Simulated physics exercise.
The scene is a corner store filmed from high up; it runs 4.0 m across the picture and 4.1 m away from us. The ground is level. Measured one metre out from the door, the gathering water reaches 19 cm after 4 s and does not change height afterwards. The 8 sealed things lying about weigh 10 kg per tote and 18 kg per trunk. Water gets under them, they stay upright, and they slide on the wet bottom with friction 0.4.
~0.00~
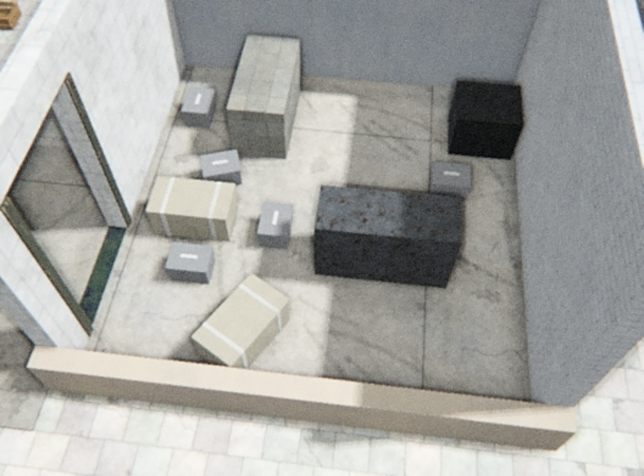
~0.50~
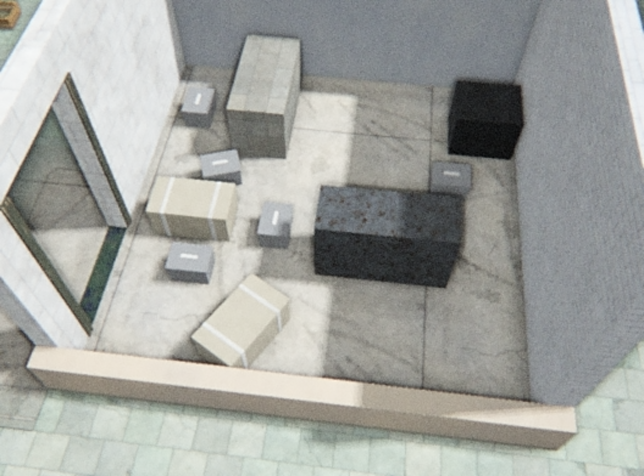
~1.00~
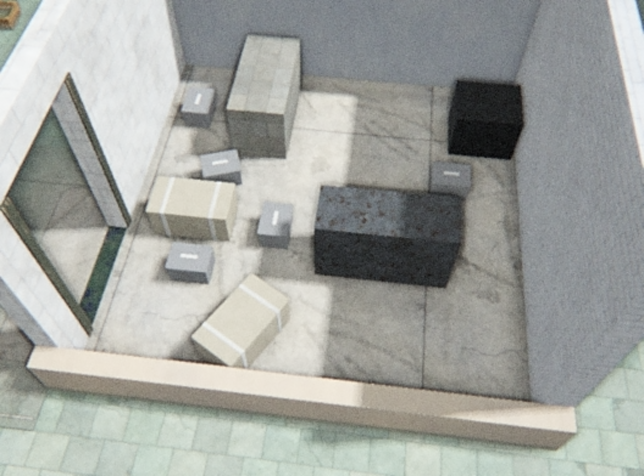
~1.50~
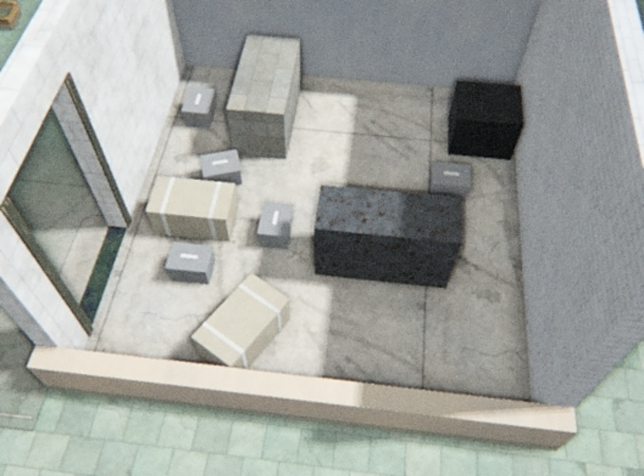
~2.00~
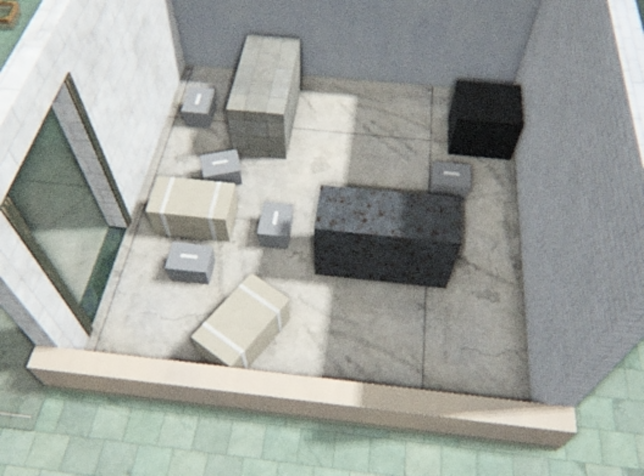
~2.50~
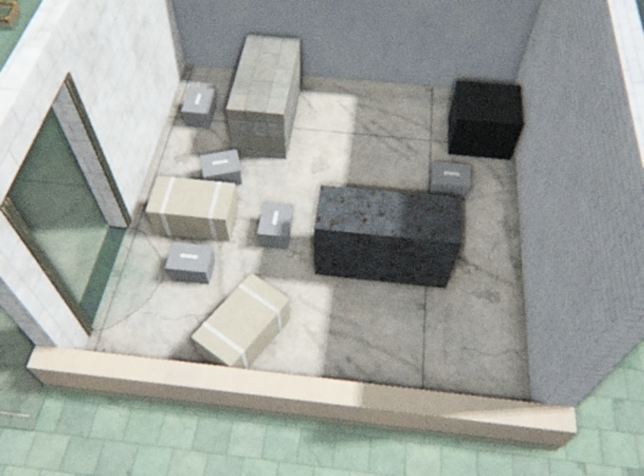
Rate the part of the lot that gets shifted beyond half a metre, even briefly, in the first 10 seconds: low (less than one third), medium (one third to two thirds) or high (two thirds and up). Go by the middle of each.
Medium.
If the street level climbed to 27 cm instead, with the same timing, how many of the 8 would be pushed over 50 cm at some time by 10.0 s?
Count: 4.
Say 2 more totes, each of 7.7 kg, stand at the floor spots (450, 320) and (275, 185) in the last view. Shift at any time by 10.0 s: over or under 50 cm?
Well, the first one tops the mark, and the second stays inside the mark.
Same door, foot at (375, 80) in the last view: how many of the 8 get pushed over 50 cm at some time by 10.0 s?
Result: 3 of them.
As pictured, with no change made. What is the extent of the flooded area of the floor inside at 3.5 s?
Some 1.5 m2 of it.
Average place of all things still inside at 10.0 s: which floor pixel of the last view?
Near (343, 186).
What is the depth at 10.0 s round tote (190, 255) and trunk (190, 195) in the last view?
I'd put it at 11 cm and 4 cm respectively.
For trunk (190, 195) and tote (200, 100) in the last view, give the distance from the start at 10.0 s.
Shifts: 30 cm / 0 cm.
After 3.5 s 0 of 8 are over 50 cm from their spots; 0 afloat.
After 4.5 s 1 of 8 are over 50 cm from their spots; 0 afloat.
After 7.0 s 3 of 8 are over 50 cm from their spots; 1 afloat.
After 10.0 s 4 of 8 are over 50 cm from their spots, and 4 have been at some point; 2 afloat.
